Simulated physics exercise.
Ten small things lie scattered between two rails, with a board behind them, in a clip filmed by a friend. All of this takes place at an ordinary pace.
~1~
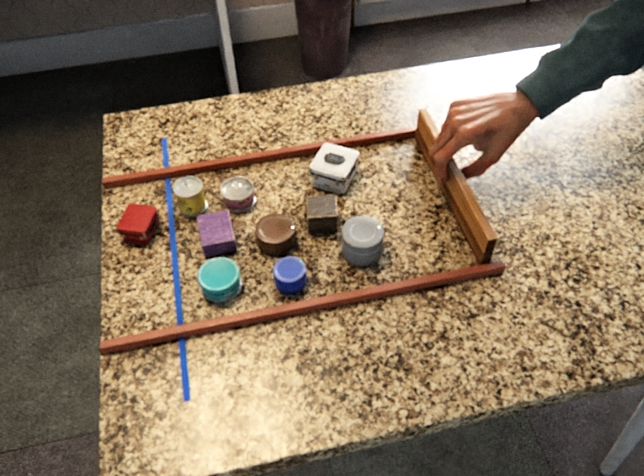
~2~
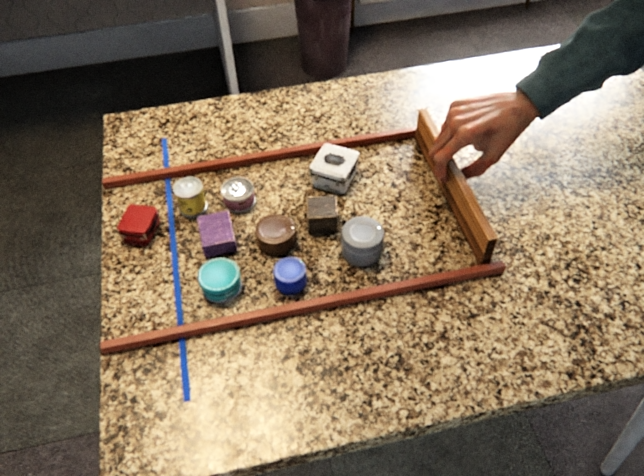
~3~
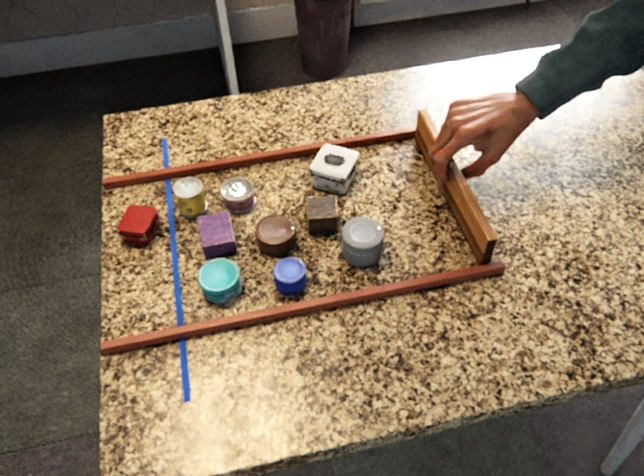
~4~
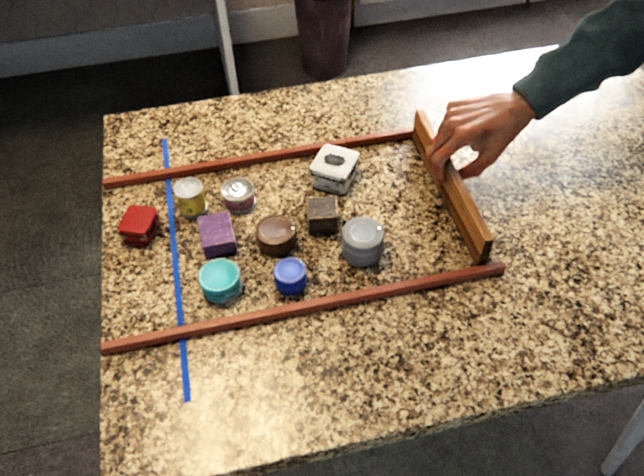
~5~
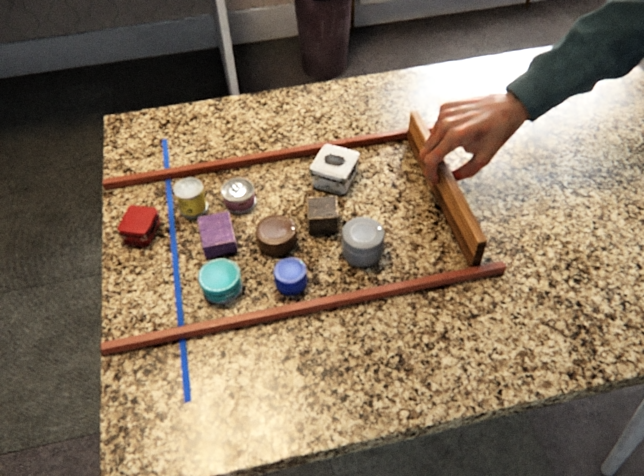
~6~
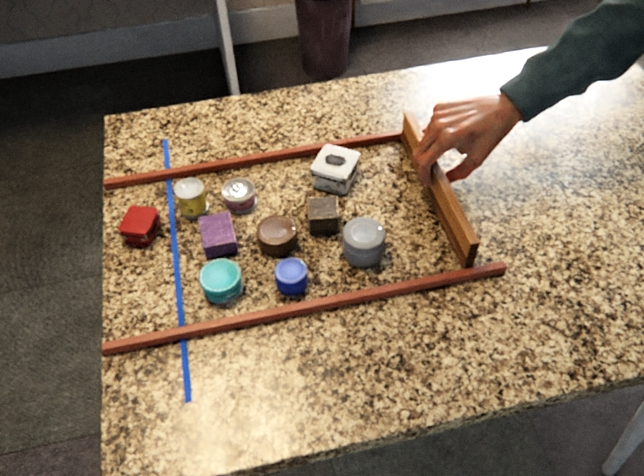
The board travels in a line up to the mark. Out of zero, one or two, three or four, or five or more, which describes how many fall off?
The answer is one or two.
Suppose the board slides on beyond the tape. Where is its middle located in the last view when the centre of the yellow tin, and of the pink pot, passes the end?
First near (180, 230), second near (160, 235).
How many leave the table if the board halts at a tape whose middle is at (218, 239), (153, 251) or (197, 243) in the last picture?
Try 1: 0; try 2: 4; try 3: 0.
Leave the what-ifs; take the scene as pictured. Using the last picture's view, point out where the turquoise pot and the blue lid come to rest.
Near (125, 316) and (163, 315).
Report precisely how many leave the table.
Total count: 2.
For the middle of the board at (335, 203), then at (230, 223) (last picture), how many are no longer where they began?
First position 3; second position 10.
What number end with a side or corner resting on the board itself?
The count in contact is 4.
Soon after, none off yet; red case at rest near (141, 226); yellow tin at rest near (192, 198); turquoise pot at rest near (221, 282).
Then, none off yet; red case at rest near (141, 226); yellow tin moved about its own width near (164, 202); turquoise pot moved a little near (206, 286).
At rest, the number that fall off is one or two; fallen, yellow tin and red case.
